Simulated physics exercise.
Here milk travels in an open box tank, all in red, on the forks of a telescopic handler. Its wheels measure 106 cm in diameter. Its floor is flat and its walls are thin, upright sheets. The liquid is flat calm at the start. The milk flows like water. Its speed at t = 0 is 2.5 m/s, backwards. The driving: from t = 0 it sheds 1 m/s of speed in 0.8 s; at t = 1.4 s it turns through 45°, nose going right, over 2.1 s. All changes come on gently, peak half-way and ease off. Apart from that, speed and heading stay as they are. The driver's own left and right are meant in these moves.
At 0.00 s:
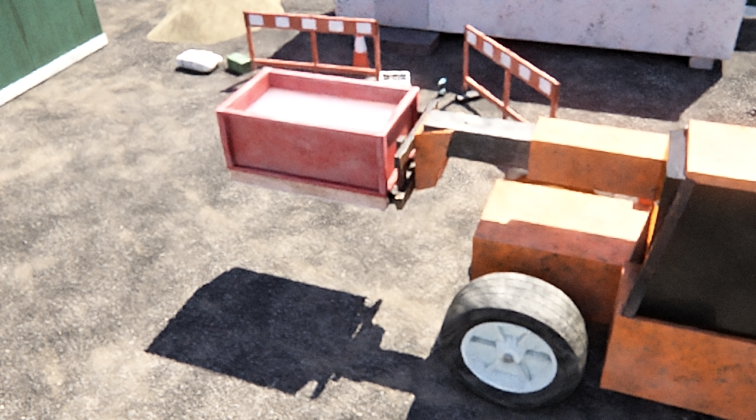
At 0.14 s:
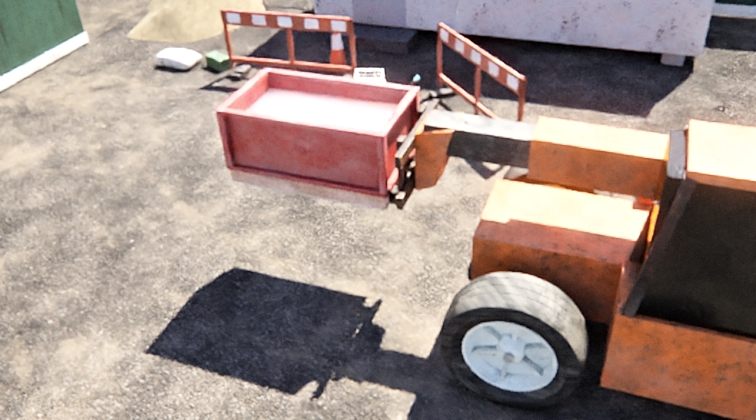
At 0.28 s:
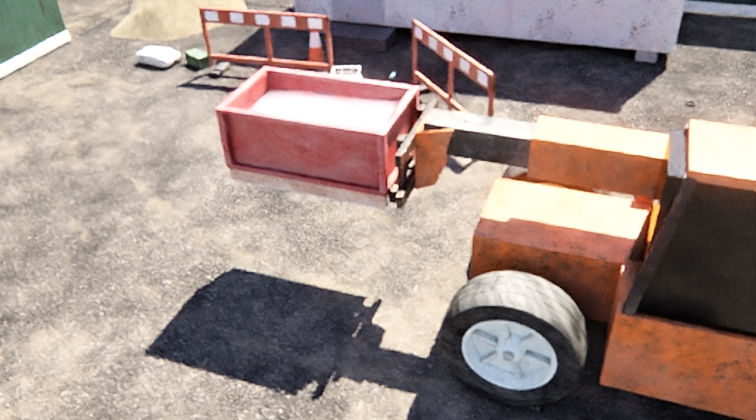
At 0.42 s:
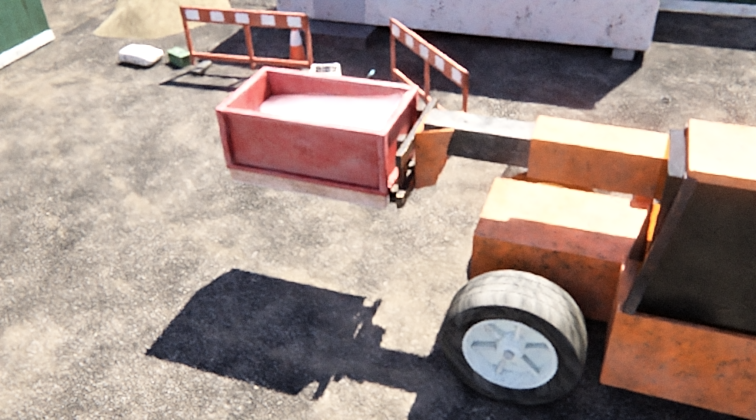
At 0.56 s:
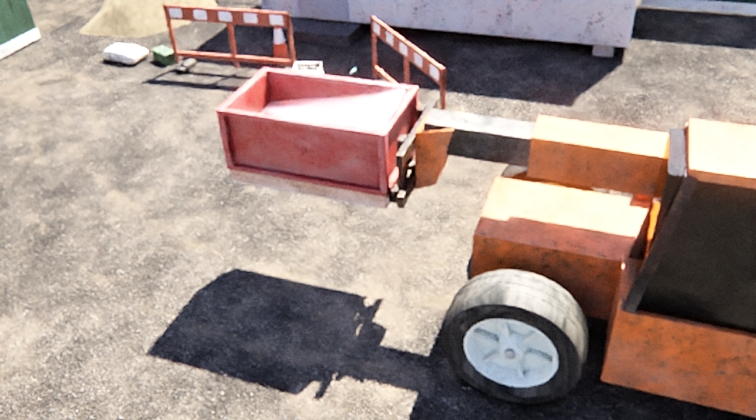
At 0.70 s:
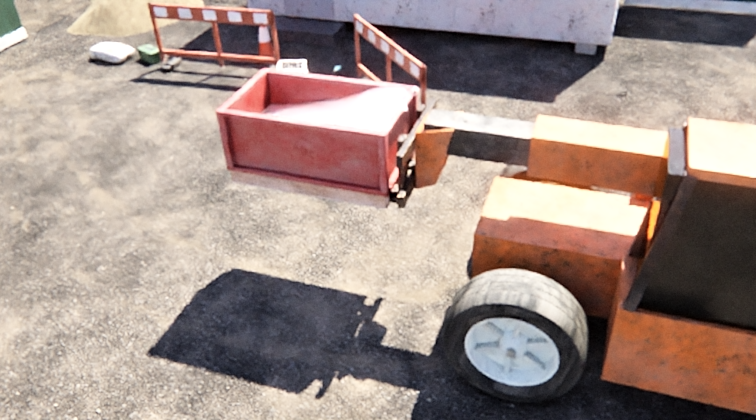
On a sunlit, gravelly yard, an orange telescopic handler backed to the right past striped barriers, slowing gradually, while the milk in its raised red box began level, then sank left and climbed right.
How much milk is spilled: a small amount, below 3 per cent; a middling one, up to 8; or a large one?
A large spill.
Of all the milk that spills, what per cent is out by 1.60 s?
About 10 per cent.
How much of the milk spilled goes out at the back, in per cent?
Some 20 per cent of it.
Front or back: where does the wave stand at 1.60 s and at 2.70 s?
At the front, then the front.
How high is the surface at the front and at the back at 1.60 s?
About 54 cm in front and 24 cm behind.
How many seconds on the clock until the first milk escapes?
At about 1.0 s.
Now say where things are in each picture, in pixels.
The milk reaches (274, 91) at the front end; no slope yet; the front is on the left, levels are read along the far wall, in the first frame.
The milk reaches (274, 91) at the front end; no slope yet, in the second frame.
The milk reaches (274, 94) at the front end; it reaches (396, 103) at the back end; it is heaped 4° towards the back, in the third frame.
The milk reaches (274, 98) at the front end; it reaches (396, 98) at the back end; it is heaped 8° towards the back, in the fourth frame.
The milk reaches (275, 105) at the front end; it reaches (396, 91) at the back end; it is heaped 14° towards the back, in the fifth frame.
The milk reaches (275, 107) at the front end; it reaches (395, 88) at the back end; it is heaped 16° towards the back, in the sixth frame.
After 1.60 s it stands 24 cm high behind and 53 cm in front; 1 per cent has gone over the back.
After 2.70 s it stands 26 cm high behind and 46 cm in front; 4 per cent has gone over the back and the far side.
After 4.00 s it stands 40 cm high behind and 25 cm in front; 8 per cent has gone over the far side and the front.
After 6.49 s 11 per cent has gone over the far side and the front, 40 of 361 litres.
